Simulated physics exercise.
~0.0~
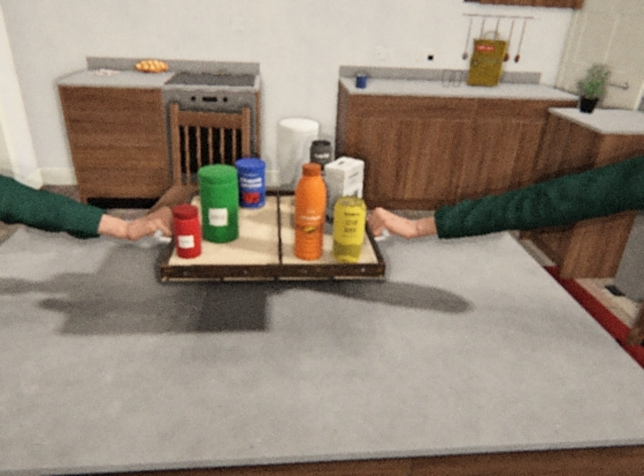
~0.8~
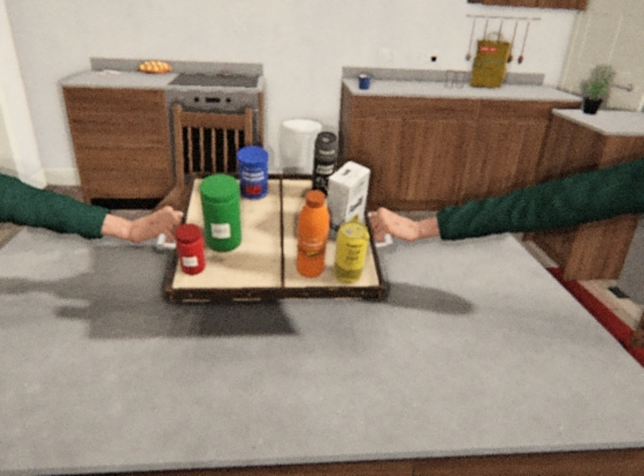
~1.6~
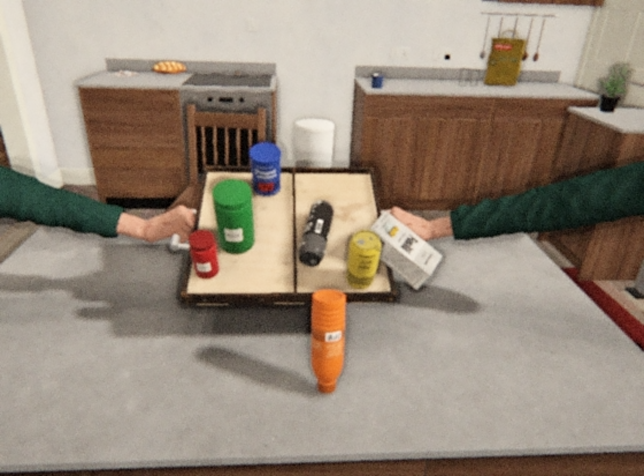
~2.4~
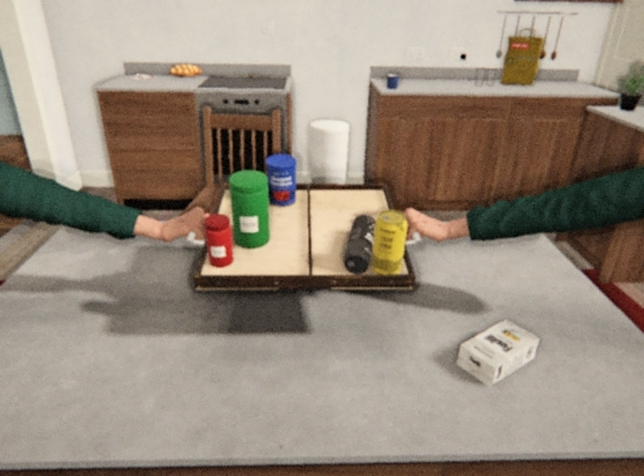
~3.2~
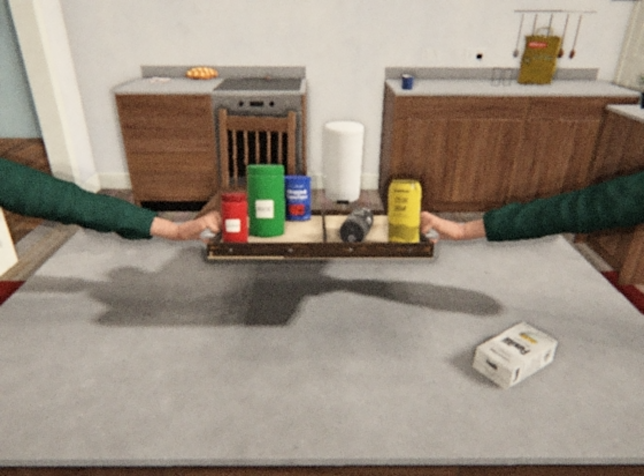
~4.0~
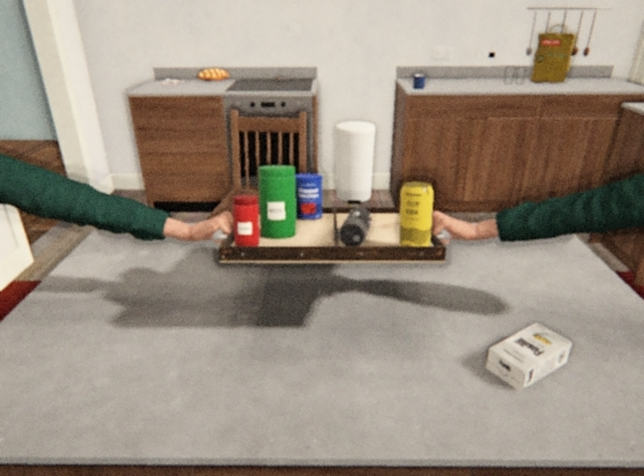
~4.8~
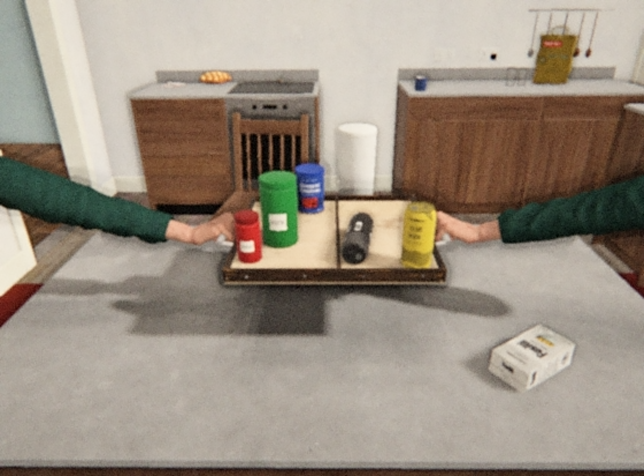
In a kitchen, two hands tilting a loaded tray, an orange bottle and white packet falling off, a black can left lying.
